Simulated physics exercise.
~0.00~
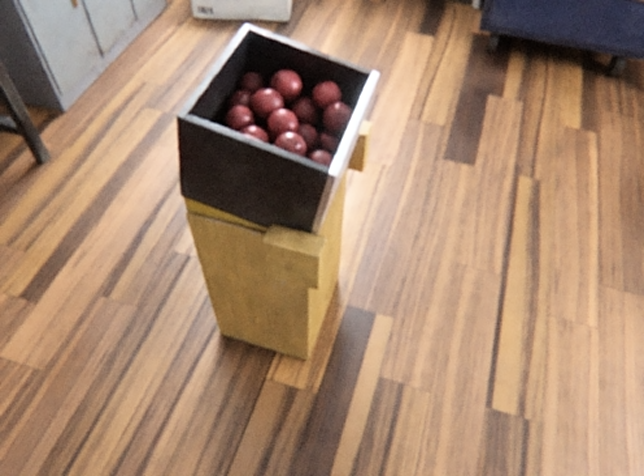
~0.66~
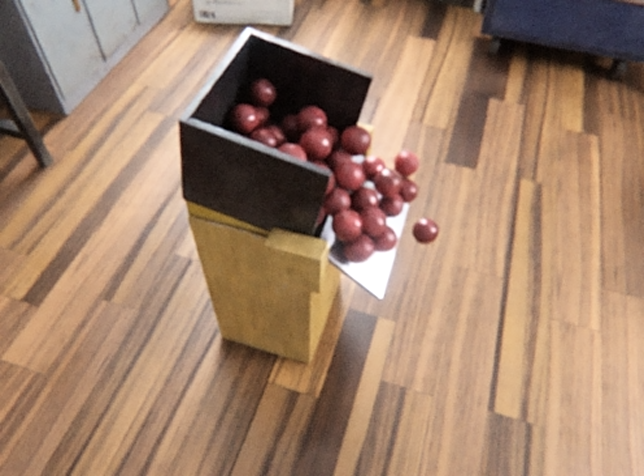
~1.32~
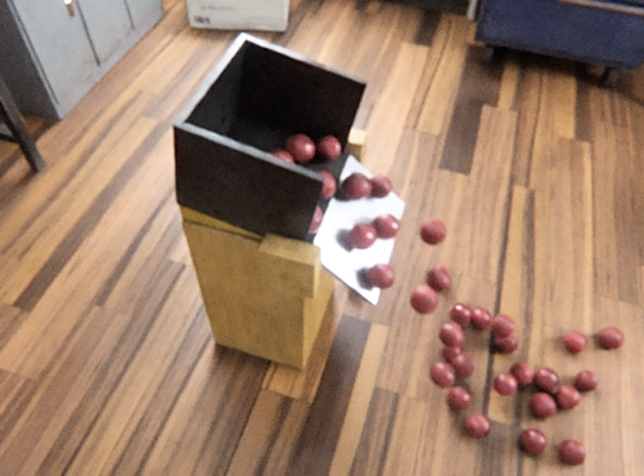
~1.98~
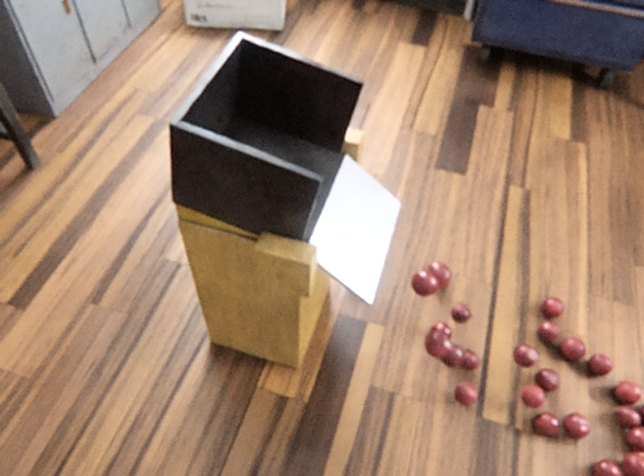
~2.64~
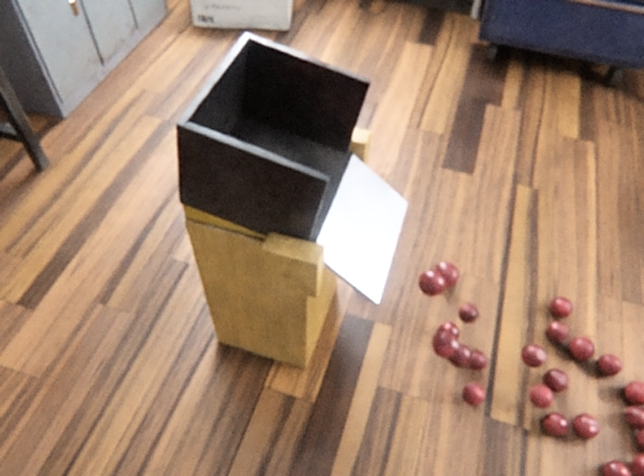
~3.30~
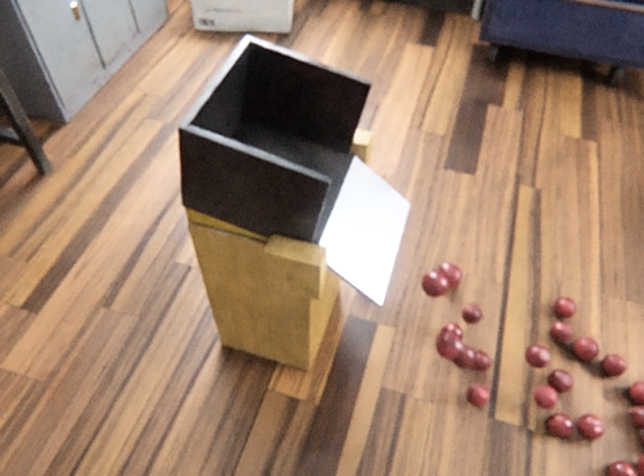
Red apples piled in a black bin on a wooden stand poured out to the right when its side flap dropped open, tumbling over it onto the wood floor, until the bin was empty and the apples lay scattered at the lower right.
